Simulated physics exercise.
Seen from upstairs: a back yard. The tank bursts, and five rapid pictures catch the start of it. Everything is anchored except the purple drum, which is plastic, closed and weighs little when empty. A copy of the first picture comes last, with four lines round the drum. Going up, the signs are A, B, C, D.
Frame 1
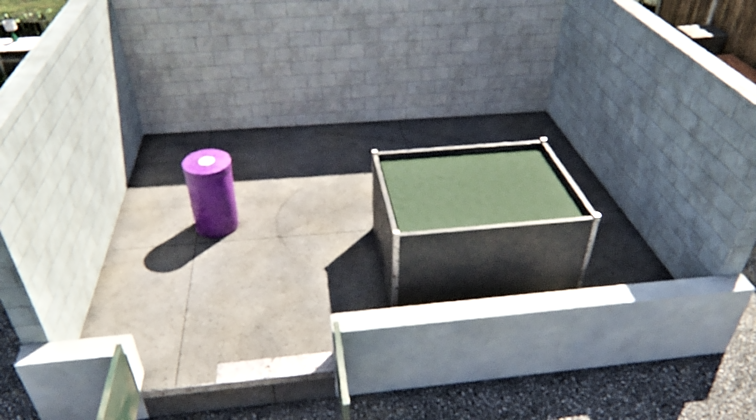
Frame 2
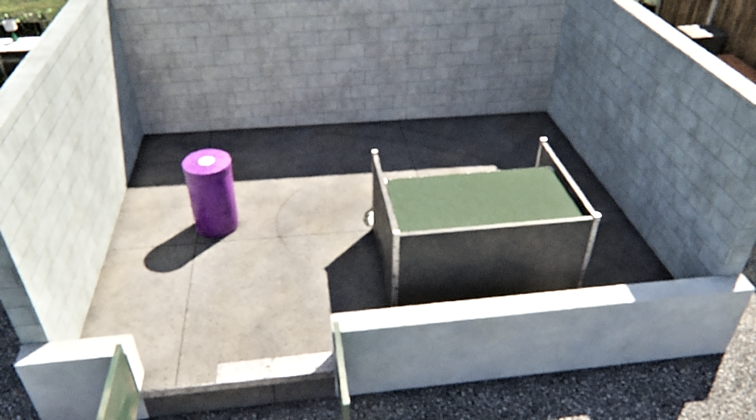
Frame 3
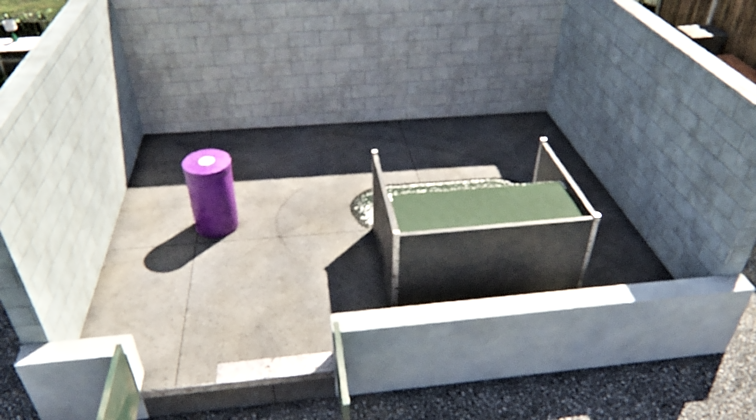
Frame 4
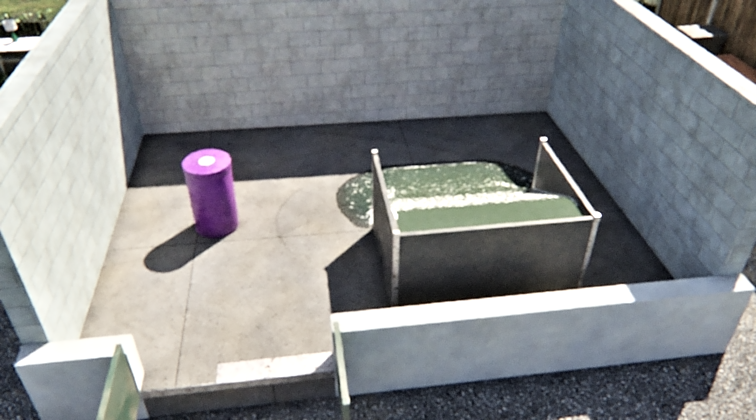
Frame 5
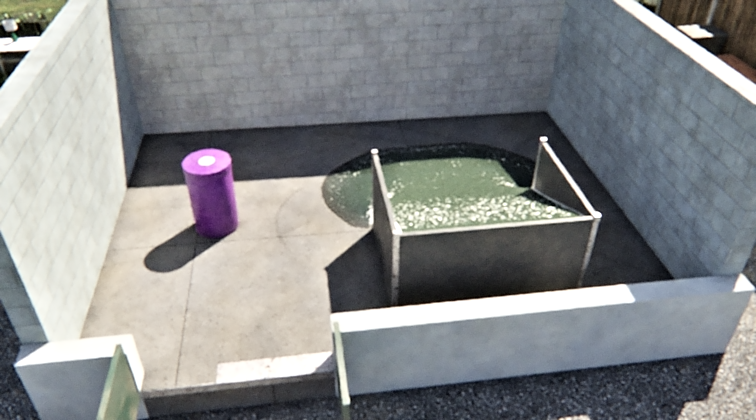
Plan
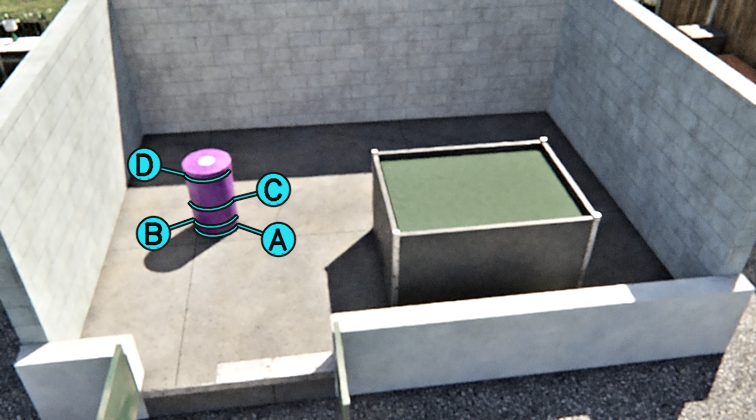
A large rectangular tank of dark green water stands on the right of a walled back yard with a paved floor, seen from above. A purple drum stands to the left, casting a shadow, and an open gate is at the front near a low pale wall. The tank's far side disappears, and the water sinks and pours out behind, spreading leftward over the paving in a rippling, glinting sheet, while the drum and the view stay still.
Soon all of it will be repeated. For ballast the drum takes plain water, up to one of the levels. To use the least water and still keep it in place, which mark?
The limit is B.
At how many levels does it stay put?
Three of them.
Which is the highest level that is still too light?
A.
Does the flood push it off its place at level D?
No, not at all.
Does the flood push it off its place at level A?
Yes, that goes wrong.
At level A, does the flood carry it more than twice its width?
Yes, clearly.
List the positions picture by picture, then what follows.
Lid of the purple drum at (206, 162); tank full, its middle at (477, 189); open gate at (233, 328).
Water covers 3 % of the ground, mostly out of sight from here.
Water covers 7 % of the ground, mostly out of sight from here.
Water covers 12 % of the ground and is seen nearest the drum at (347, 202).
Lid of the purple drum at (206, 162); water covers 18 % of the ground and is seen nearest the drum at (331, 195).
On the marked copy, A at (215, 235); B at (214, 226); C at (210, 209); D at (205, 181); from the bottom up A, B, C, D.
Choosing A, it is pushed about 3 times its own width away.
Choosing B, it does not move.
Choosing C, it does not move.
Choosing D, it does not move.
